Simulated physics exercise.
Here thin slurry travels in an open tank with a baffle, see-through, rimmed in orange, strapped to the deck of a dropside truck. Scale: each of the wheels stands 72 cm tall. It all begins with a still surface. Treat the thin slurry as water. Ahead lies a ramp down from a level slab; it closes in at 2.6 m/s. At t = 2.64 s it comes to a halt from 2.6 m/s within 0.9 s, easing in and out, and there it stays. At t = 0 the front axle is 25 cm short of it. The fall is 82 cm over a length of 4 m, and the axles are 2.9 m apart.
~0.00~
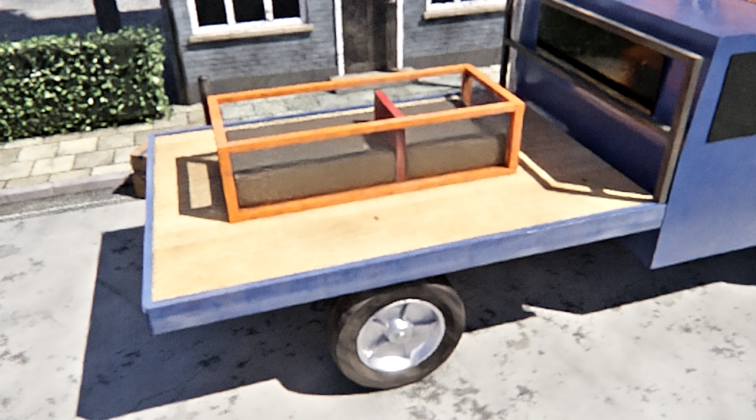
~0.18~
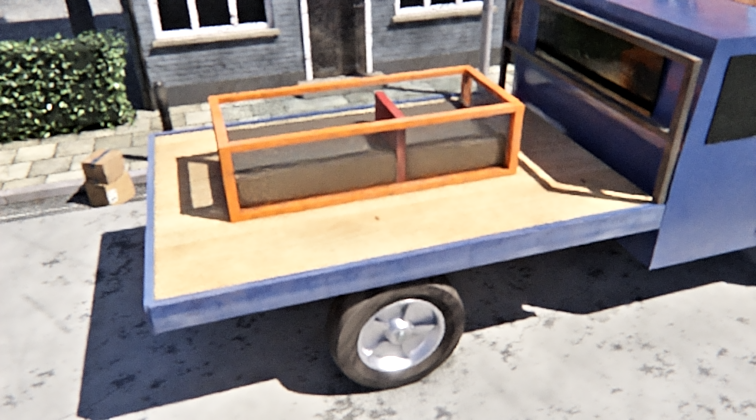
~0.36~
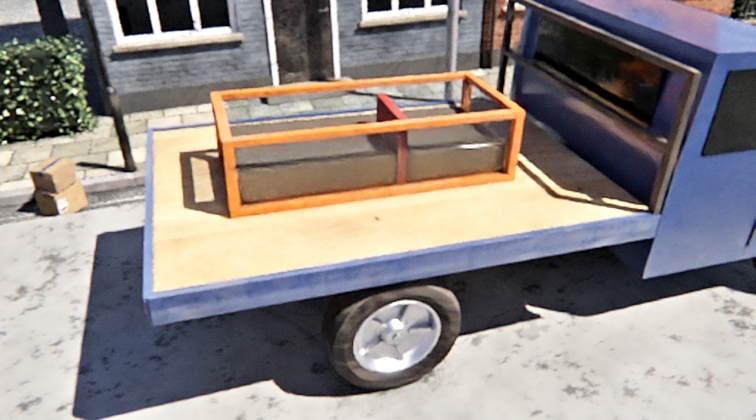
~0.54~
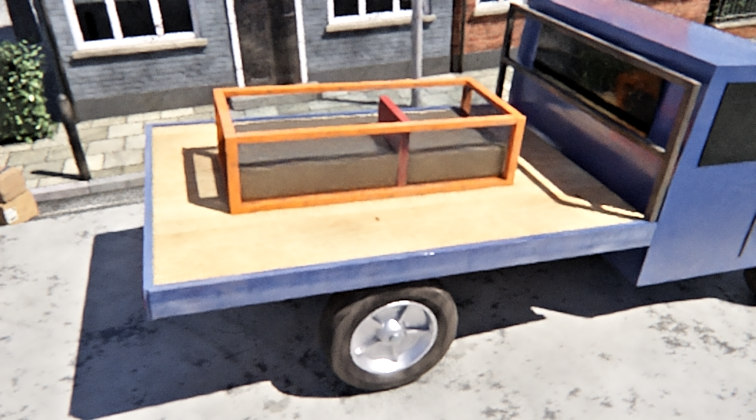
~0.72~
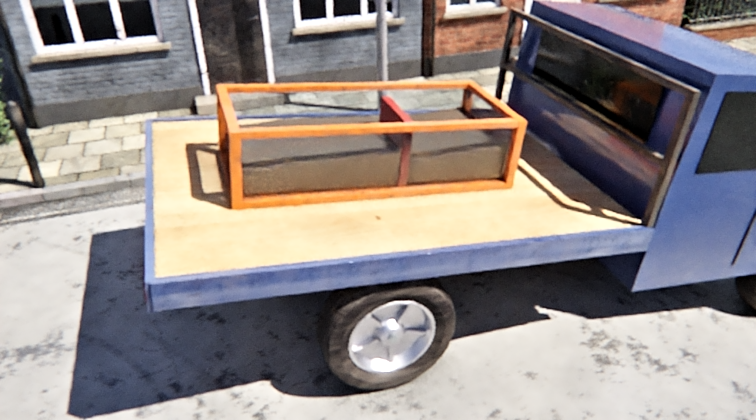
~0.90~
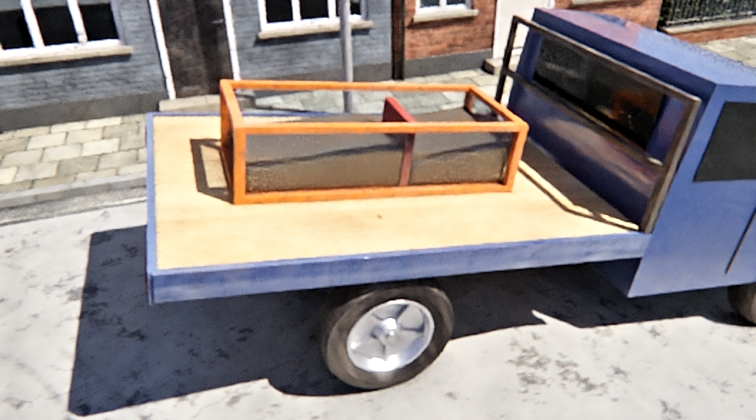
A blue flatbed truck carrying an orange-rimmed, see-through tank of liquid rolled to the right past brick houses, a hedge and some boxes, its front gradually dipping a little as it went.
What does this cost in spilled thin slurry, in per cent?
Some 3 per cent goes overboard.
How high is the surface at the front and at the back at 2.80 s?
About 28 cm in front and 16 cm behind.
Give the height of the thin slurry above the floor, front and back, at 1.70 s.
About 36 cm in front and 4 cm behind.
Then, 1.70 s in, front 37 cm, middle 20 cm, back 4 cm above the floor; no loss so far.
Then, 2.80 s in, front 27 cm, middle 16 cm, back 15 cm above the floor; no loss so far.
Then, 4.10 s in, front 29 cm, middle 11 cm, back 20 cm above the floor; the loss stands at 3 per cent, over the front.
Then, 6.53 s in, the loss stands at 3 per cent, over the front, 5 of 167 litres.
